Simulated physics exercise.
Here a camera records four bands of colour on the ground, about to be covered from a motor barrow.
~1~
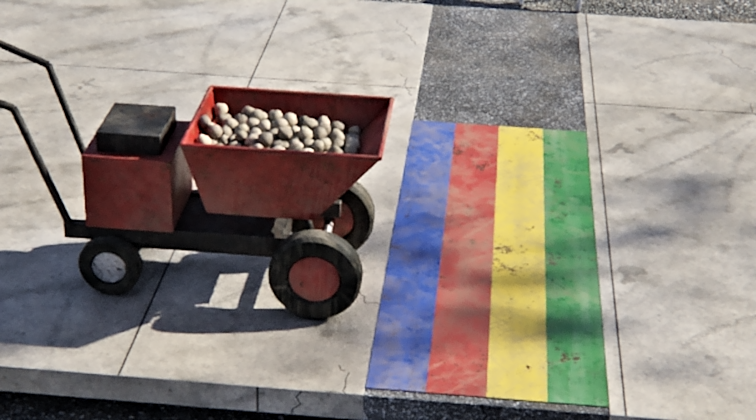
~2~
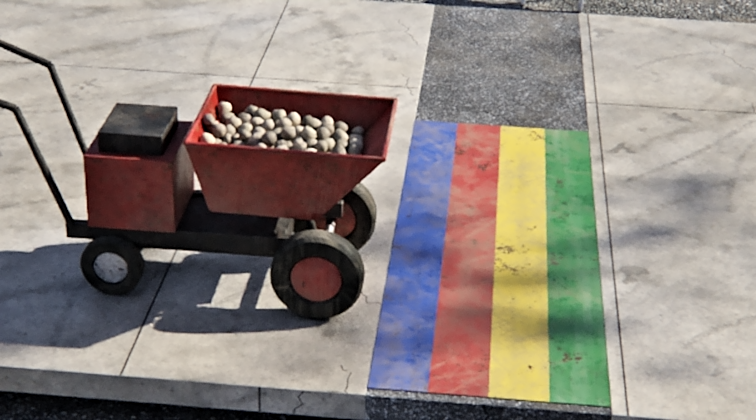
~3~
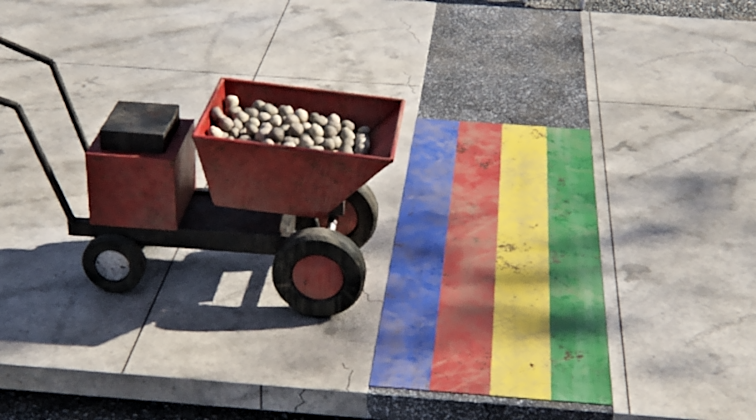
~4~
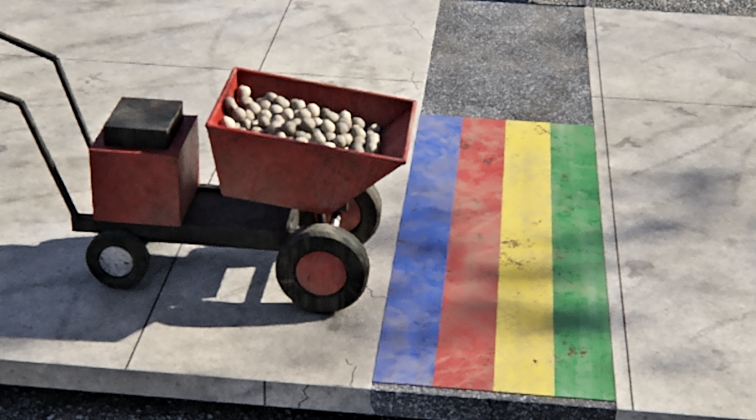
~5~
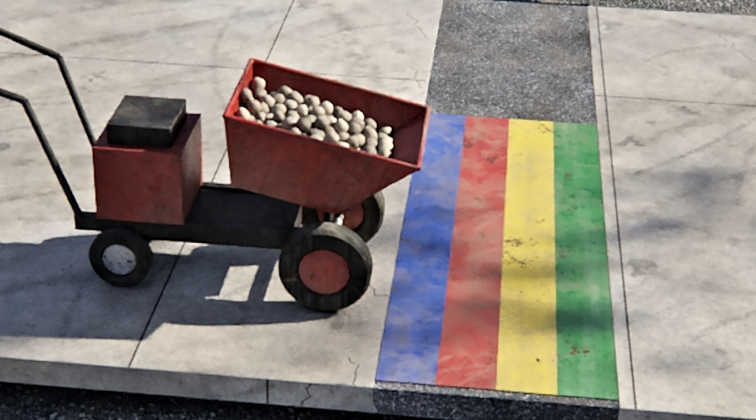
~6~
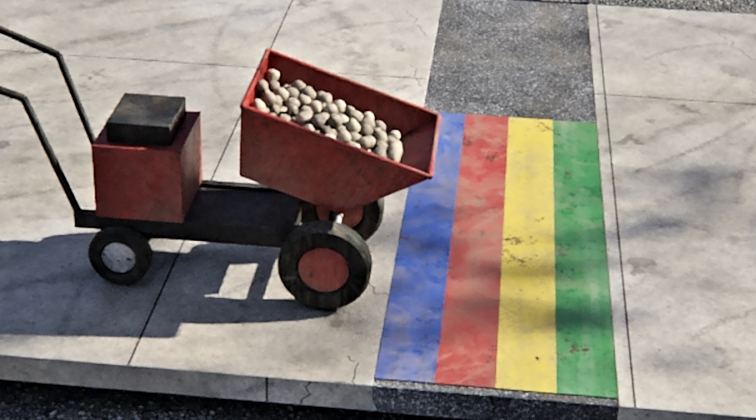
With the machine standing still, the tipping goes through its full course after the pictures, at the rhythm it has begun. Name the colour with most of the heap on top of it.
Yellow.
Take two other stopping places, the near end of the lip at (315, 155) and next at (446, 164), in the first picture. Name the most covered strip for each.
The strip in red, then that green strip.
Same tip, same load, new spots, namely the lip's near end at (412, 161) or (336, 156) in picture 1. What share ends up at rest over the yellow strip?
About 30 percent at the first place and about 20 percent at the second.
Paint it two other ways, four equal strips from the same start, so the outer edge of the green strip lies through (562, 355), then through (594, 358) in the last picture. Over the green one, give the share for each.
Near 30 in a hundred and near 30 in a hundred.
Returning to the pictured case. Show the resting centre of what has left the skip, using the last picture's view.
Near (542, 283).
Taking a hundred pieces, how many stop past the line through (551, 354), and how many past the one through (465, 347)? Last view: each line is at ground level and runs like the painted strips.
Respectively 40 and 80 %.
Soon after the last picture, skip tipped steeply; all in the skip.
A little later, skip tipped right over; most in the skip; a small part over the red strip; a small part over the yellow strip; a stray few falling.
Later still, skip tipped right over; about a quarter in the skip; a small part over the red strip; about a third over the yellow strip; about a quarter over the green strip; a small part off the paint.
At rest, skip tipped right over; a small part in the skip; none over the blue strip; a small part over the red strip; about a third over the yellow strip; about a quarter over the green strip; a small part off the paint.
